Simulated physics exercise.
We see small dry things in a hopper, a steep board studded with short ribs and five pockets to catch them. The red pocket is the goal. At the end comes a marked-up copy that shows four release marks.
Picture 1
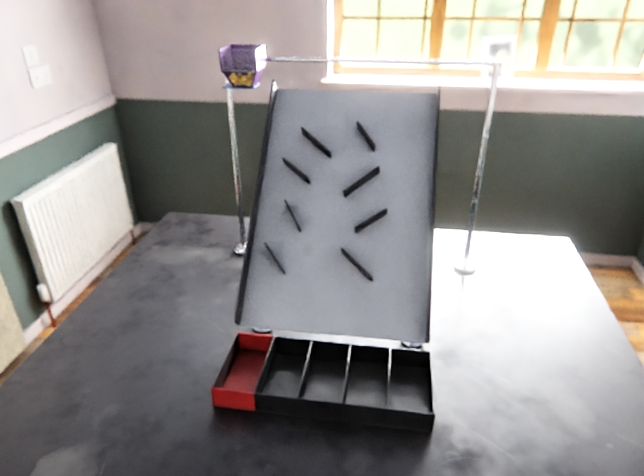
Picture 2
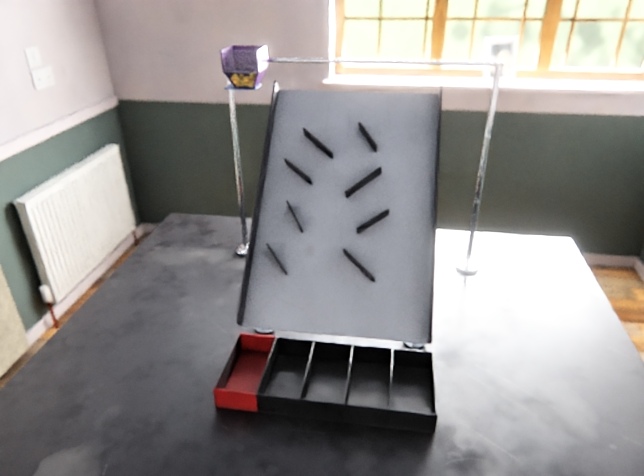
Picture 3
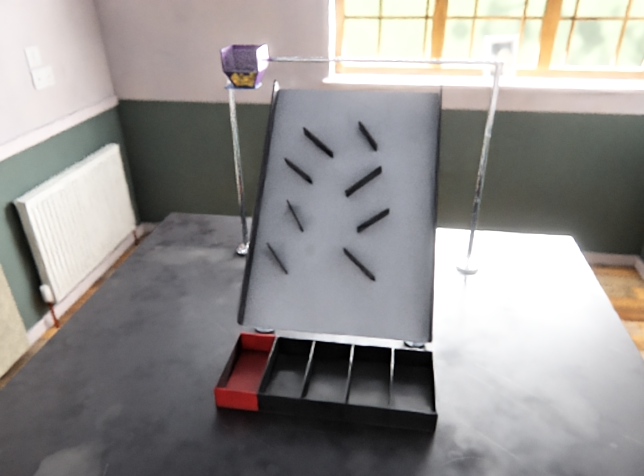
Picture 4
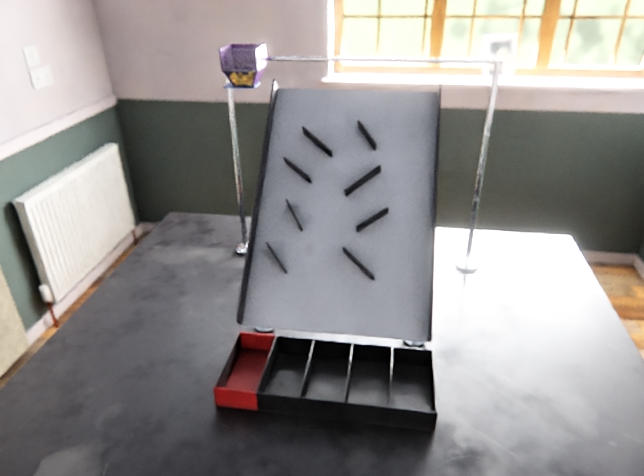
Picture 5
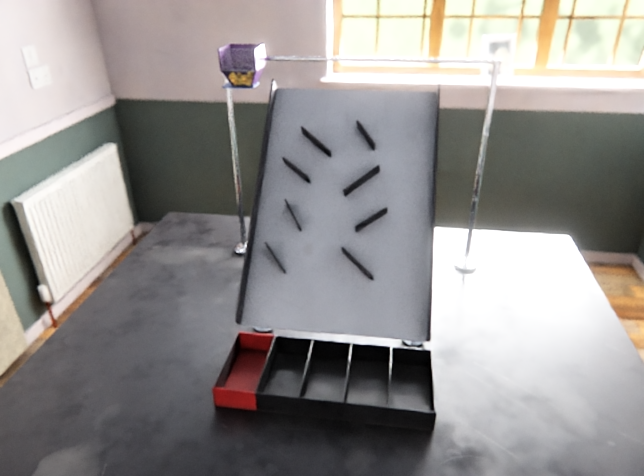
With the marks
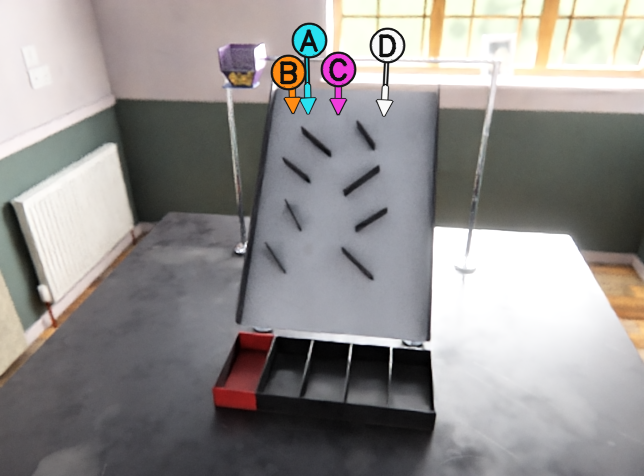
Steep grey board studded with short dark ribs standing above five pockets, the leftmost red, with nothing moving but slight camera sway.
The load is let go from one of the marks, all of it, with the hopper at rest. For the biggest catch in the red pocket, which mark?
Take B.
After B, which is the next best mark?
The answer is A.
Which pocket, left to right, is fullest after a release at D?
It is the fifth one.
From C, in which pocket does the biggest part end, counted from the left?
The second from the left.
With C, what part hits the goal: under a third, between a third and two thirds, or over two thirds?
Mark C gives under a third.
On the marked copy, mark A meets the board at (308, 107); mark B meets the board at (292, 107); mark C meets the board at (338, 108); mark D meets the board at (384, 110).
With A, close to a quarter in the red pocket, the bulk in other pockets, only a few held on the board.
With B, close to half in the red pocket, close to half in other pockets.
With C, none at all in the red pocket, all but a few in other pockets.
With D, none at all in the red pocket, all but a few in other pockets.
